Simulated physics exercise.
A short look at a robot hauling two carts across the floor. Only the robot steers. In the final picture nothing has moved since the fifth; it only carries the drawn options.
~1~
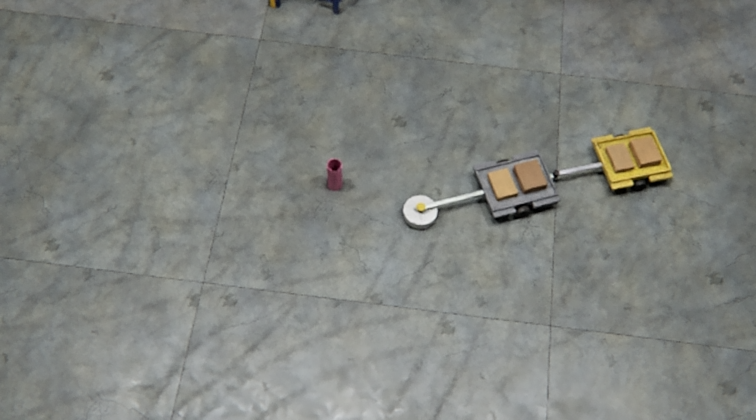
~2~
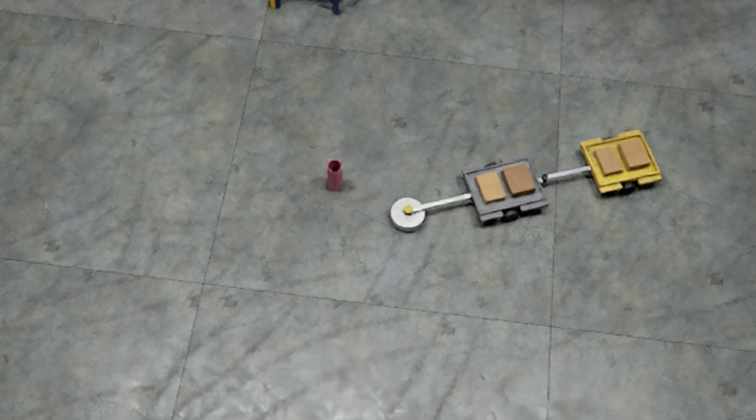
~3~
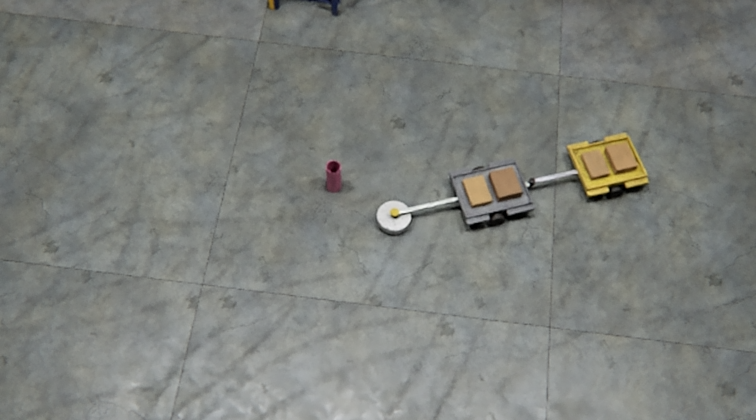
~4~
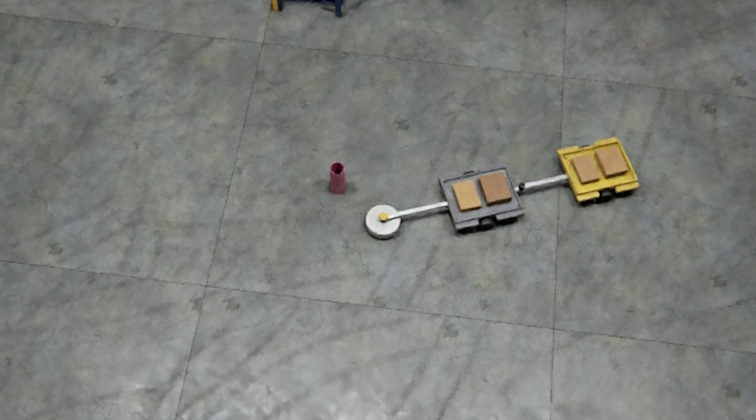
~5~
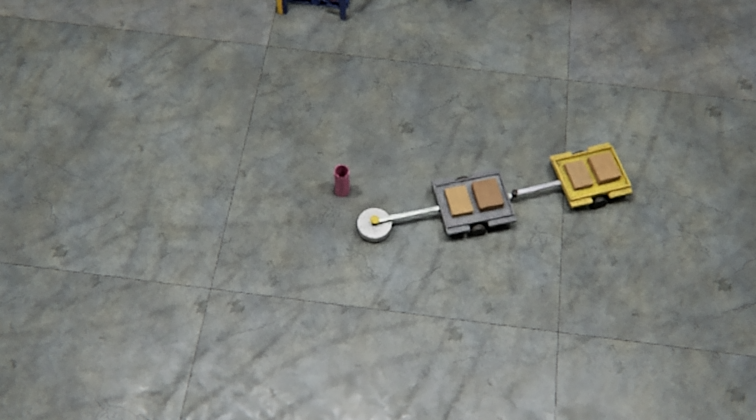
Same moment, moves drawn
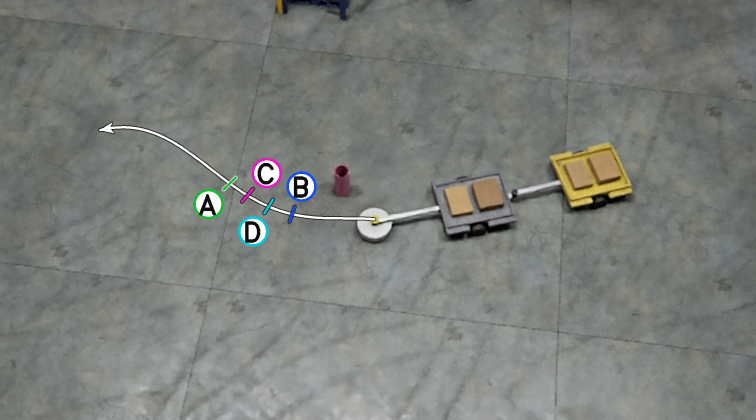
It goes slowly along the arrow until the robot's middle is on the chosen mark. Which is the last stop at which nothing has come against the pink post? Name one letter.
All is well up to B.
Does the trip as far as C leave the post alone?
No.
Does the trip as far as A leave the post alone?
No.
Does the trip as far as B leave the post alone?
For that mark, yes.
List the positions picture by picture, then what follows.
The first frame shows grey cart (516, 183); yellow cart (632, 157); pink post (335, 185).
The second frame shows robot (408, 214); grey cart (505, 186); yellow cart (621, 160); pink post (335, 186).
The third frame shows robot (394, 216); grey cart (491, 190); yellow cart (608, 164); pink post (334, 187).
The fourth frame shows robot (383, 221); grey cart (481, 195); yellow cart (598, 168); pink post (338, 188).
The fifth frame shows robot (374, 224); grey cart (473, 200); yellow cart (591, 174); pink post (342, 191).
On the marked copy, A at (230, 183); B at (292, 214); C at (247, 195); D at (269, 206); the route from (375, 219) via (228, 182) to (100, 130).
With B. Early on, robot (345, 223), last cart (565, 180).
Further on, robot (318, 222), last cart (540, 186).
At the end, robot (293, 219), last cart (517, 191); nothing has been touched.
As for the rest, A is too far, the post has been hit; C is too far, the post has been hit; D is too far, the post has been hit.
